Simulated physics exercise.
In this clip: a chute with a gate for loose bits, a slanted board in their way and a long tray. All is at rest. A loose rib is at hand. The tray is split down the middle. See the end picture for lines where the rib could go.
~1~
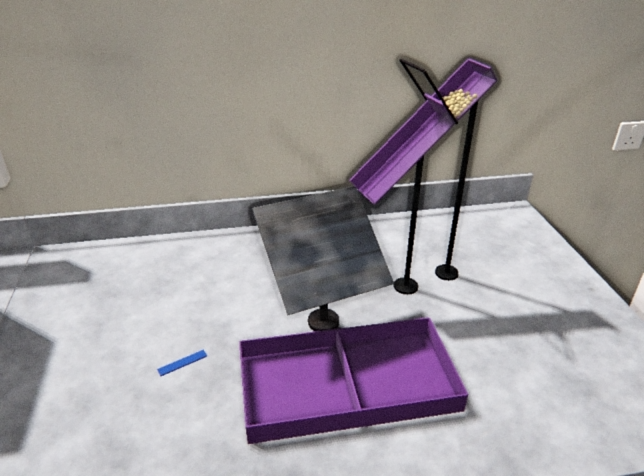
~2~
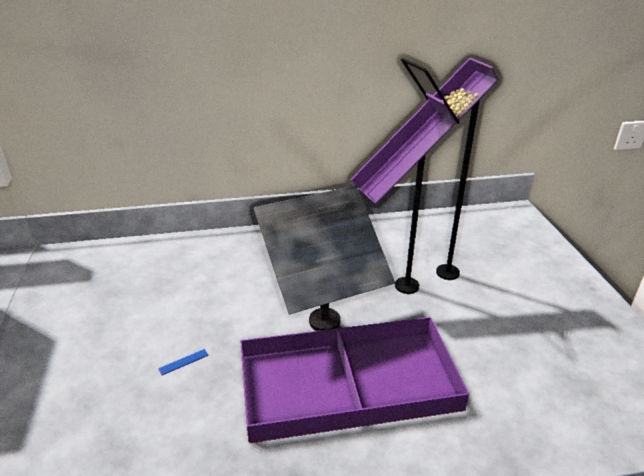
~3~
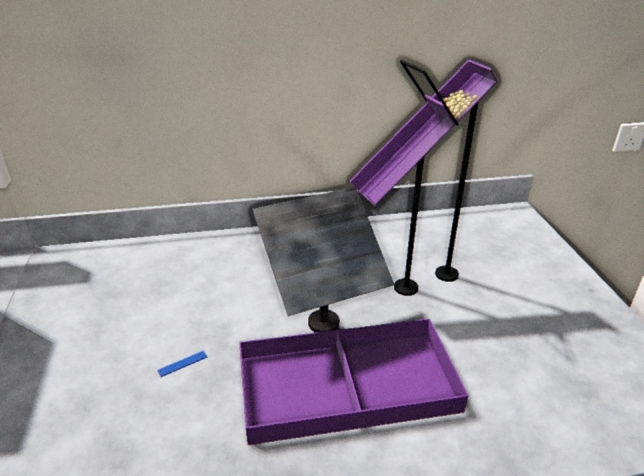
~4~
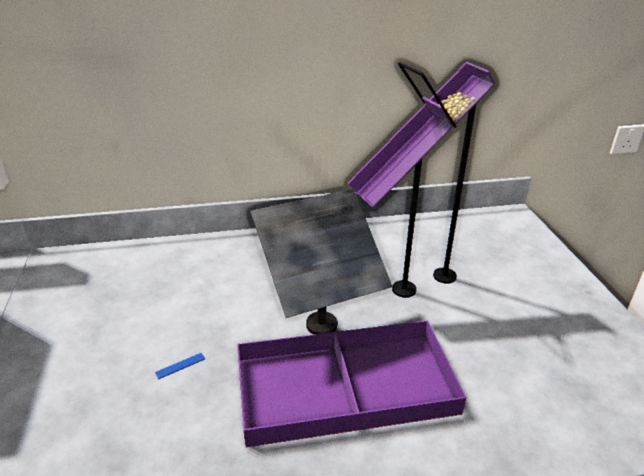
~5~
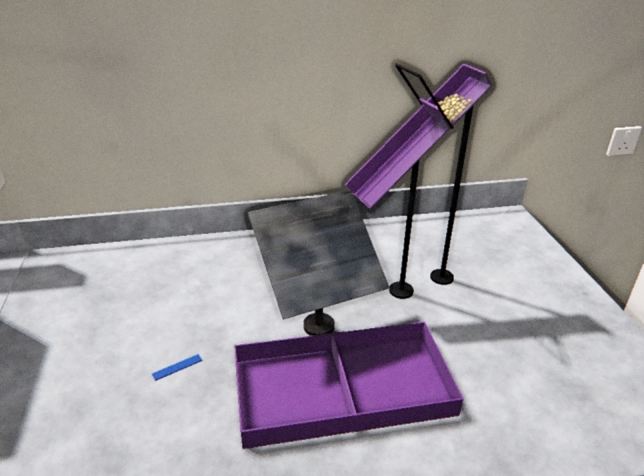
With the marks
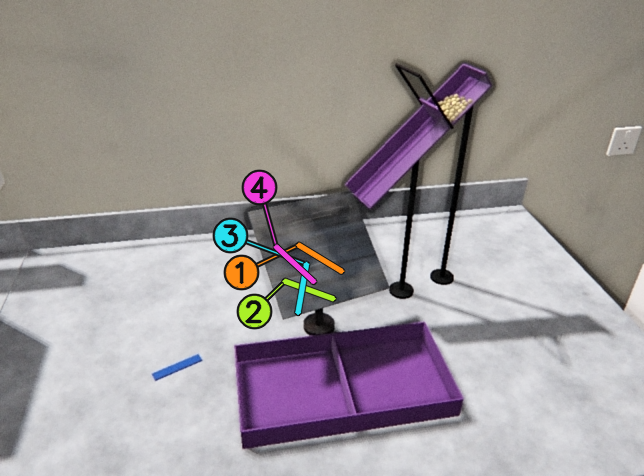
A long purple tray split down the middle sits on a pale, mottled worktop against a beige wall, seen from above and in front. Behind it a dark slanted board stands on a short stand, with a sloping purple chute on black posts at upper right holding pale beans behind a gate, and a blue strip lies left. Nothing moves except the camera, which drifts very slightly.
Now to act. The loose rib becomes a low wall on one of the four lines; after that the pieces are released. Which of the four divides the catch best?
Go for 4.
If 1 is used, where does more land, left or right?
More lands on the right.
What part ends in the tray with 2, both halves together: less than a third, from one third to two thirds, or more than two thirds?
More than two thirds.
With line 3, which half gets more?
More lands on the left.
On the marked copy, line 1 from (298, 245) to (341, 271); line 2 from (285, 281) to (333, 298); line 3 from (306, 264) to (298, 312); line 4 from (276, 247) to (313, 281).
With 1, of what is caught, a stray few in the left half, nearly all in the right.
With 2, of what is caught, a small part in the left half, most in the right.
With 3, of what is caught, most in the left half, about a quarter in the right.
With 4, of what is caught, about a third in the left half, about two thirds in the right.
